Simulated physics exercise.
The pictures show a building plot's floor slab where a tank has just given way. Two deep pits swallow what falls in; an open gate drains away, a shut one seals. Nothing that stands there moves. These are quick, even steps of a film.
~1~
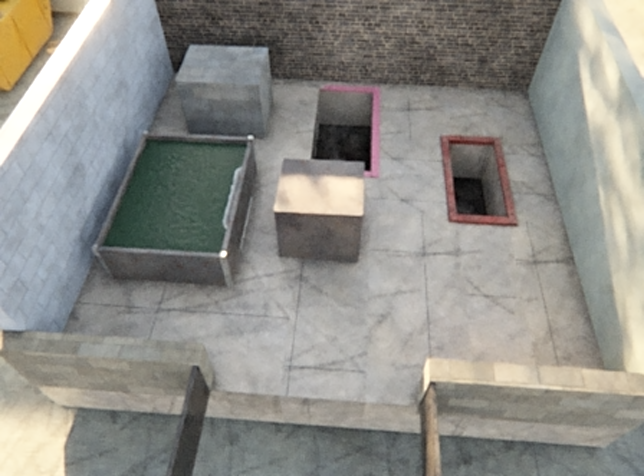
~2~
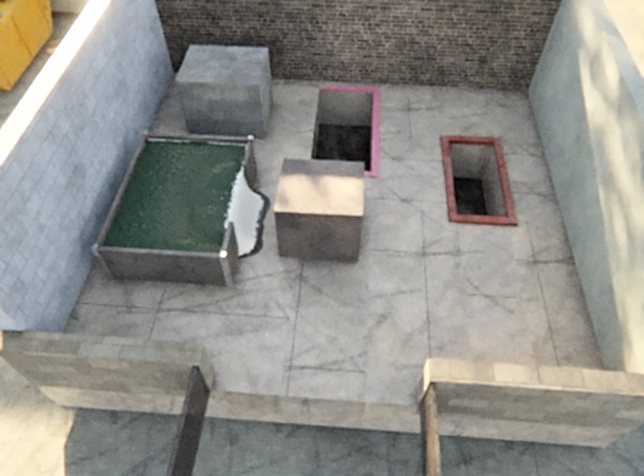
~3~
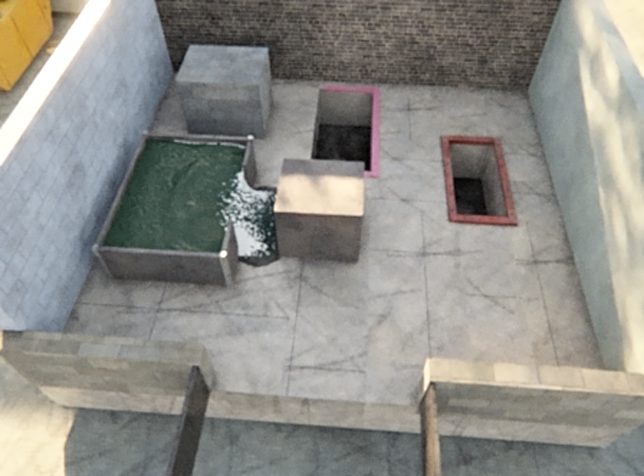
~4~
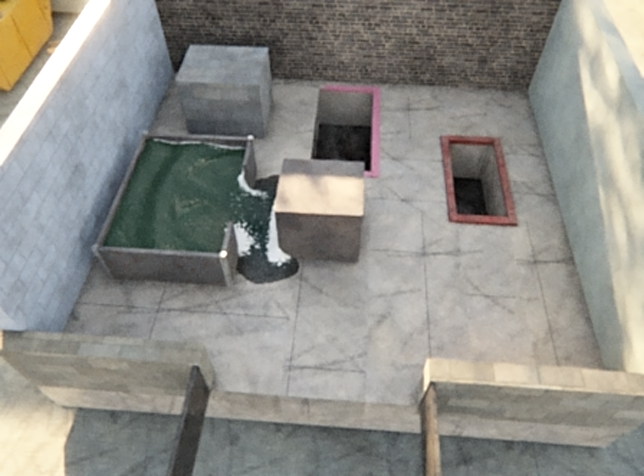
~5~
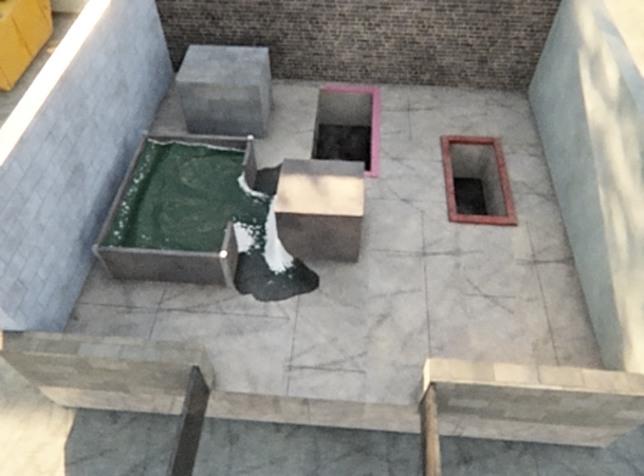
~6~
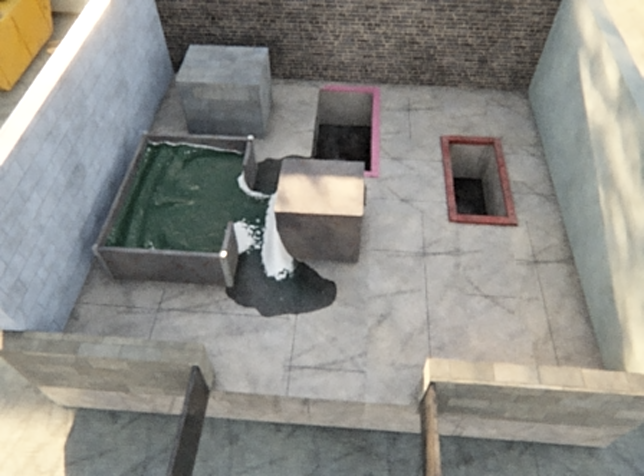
Green water pours from the tank's right side, hits a block and spreads around it.
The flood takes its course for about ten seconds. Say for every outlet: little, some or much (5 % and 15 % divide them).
The gate takes more than 15 %; the red pit takes less than 5 %; the pink pit takes more than 15 %.
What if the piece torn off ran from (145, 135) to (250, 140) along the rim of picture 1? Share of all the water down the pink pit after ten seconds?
In per cent: Pink 60.
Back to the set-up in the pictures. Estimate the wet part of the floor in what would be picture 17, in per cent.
About 35 per cent.
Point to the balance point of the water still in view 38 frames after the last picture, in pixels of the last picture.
Close to (237, 215).
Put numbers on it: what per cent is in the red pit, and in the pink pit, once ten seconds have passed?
In turn 0 and 30 per cent.
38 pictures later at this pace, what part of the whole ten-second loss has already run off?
Some 75 per cent.
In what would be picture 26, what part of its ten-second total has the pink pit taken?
About 50 per cent.
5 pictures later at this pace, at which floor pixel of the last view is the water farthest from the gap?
Around (382, 383).
A moment on, water covers 25 % of the floor; the gate 0 %, the red pit 0 %, the pink pit 3 %.
Next, water covers 35 % of the floor; the gate 6 %, the red pit 0 %, the pink pit 8 %.
Then, water covers 45 % of the floor; the gate 13 %, the red pit 0 %, the pink pit 15 %.
Later, water covers 55 % of the floor; the gate 21 %, the red pit 0 %, the pink pit 23 %.
In the end, water covers 55 % of the floor; the gate 28 %, the red pit 0 %, the pink pit 30 %.
